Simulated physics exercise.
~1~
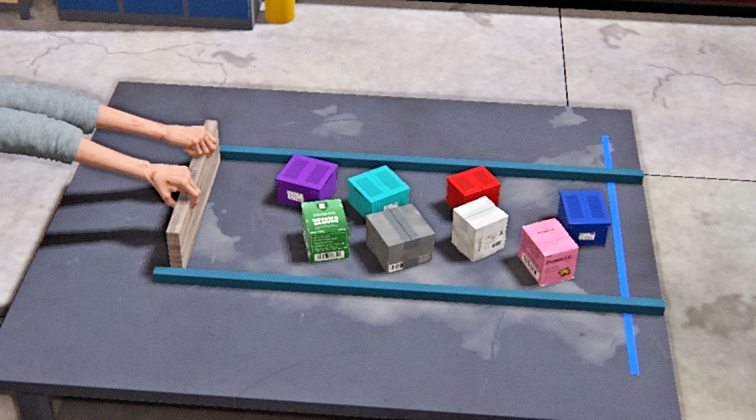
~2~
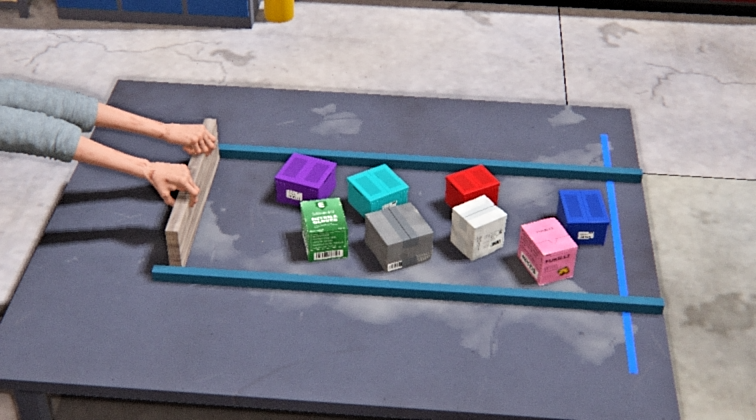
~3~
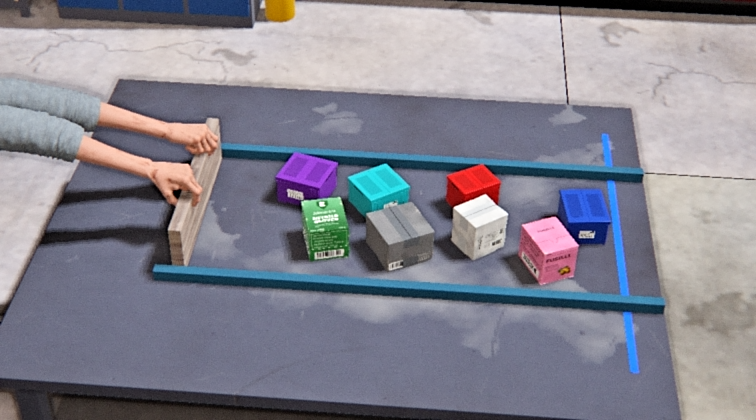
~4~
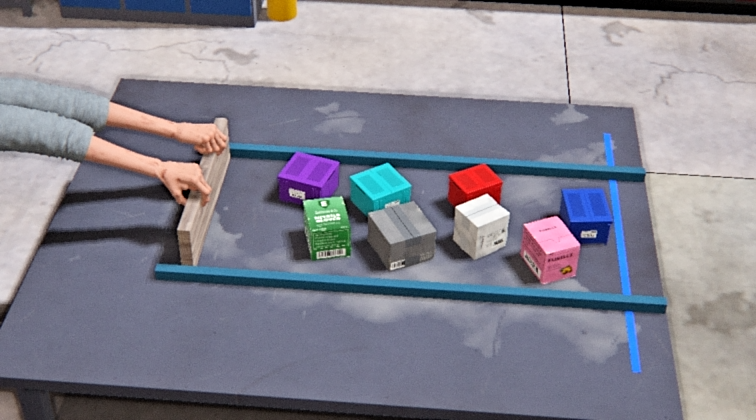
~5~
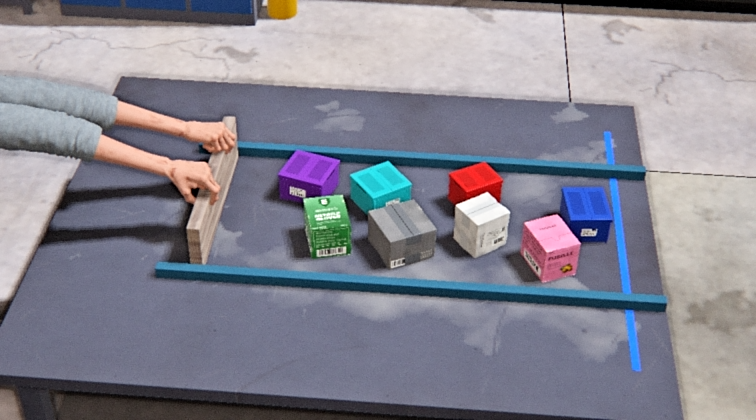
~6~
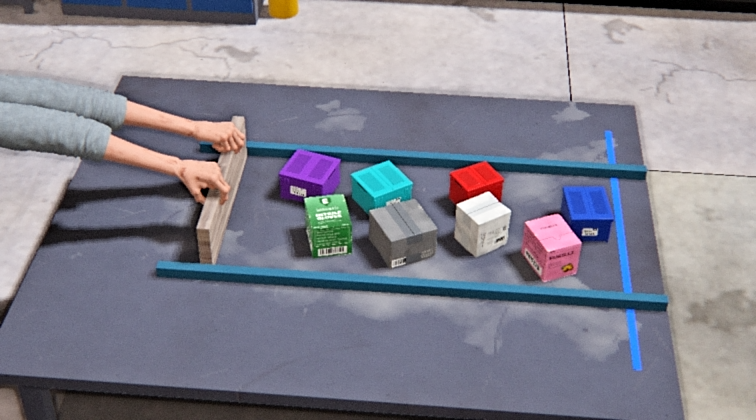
Two hands sliding a wooden plank slightly rightward between teal rails on a dark table, the colourful boxes ahead staying untouched.
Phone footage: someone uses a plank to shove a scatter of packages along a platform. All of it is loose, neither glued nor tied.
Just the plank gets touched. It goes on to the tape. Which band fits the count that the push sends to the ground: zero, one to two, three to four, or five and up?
The band is five and up.
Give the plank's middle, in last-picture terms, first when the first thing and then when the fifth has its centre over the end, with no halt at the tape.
For the first, roughly (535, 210); for the next, roughly (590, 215).
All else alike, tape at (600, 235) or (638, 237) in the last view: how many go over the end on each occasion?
In order, 6 and 8.
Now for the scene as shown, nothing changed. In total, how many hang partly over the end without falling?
Tally: 2.
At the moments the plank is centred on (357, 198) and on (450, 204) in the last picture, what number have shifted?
Tally at point one: 5; at point two: 8.
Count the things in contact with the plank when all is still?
Contact count: 2.
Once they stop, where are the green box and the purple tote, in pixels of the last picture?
Listed as asked: First (647, 250), and then (643, 195).
Early on, none off yet; blue tote at rest near (586, 215); pink box at rest near (551, 248); white parcel at rest near (482, 225).
A while later, none off yet; blue tote travelled a little near (607, 217); pink box travelled a little near (566, 254); white parcel travelled well along near (551, 223).
Further along, none off yet; blue tote travelled about its own width near (659, 229); pink box travelled well along near (666, 271); white parcel travelled well along near (611, 227).
Finally, the number that fall off is five or more; lost, turquoise tote, grey parcel, red tote, white parcel, pink box and blue tote.
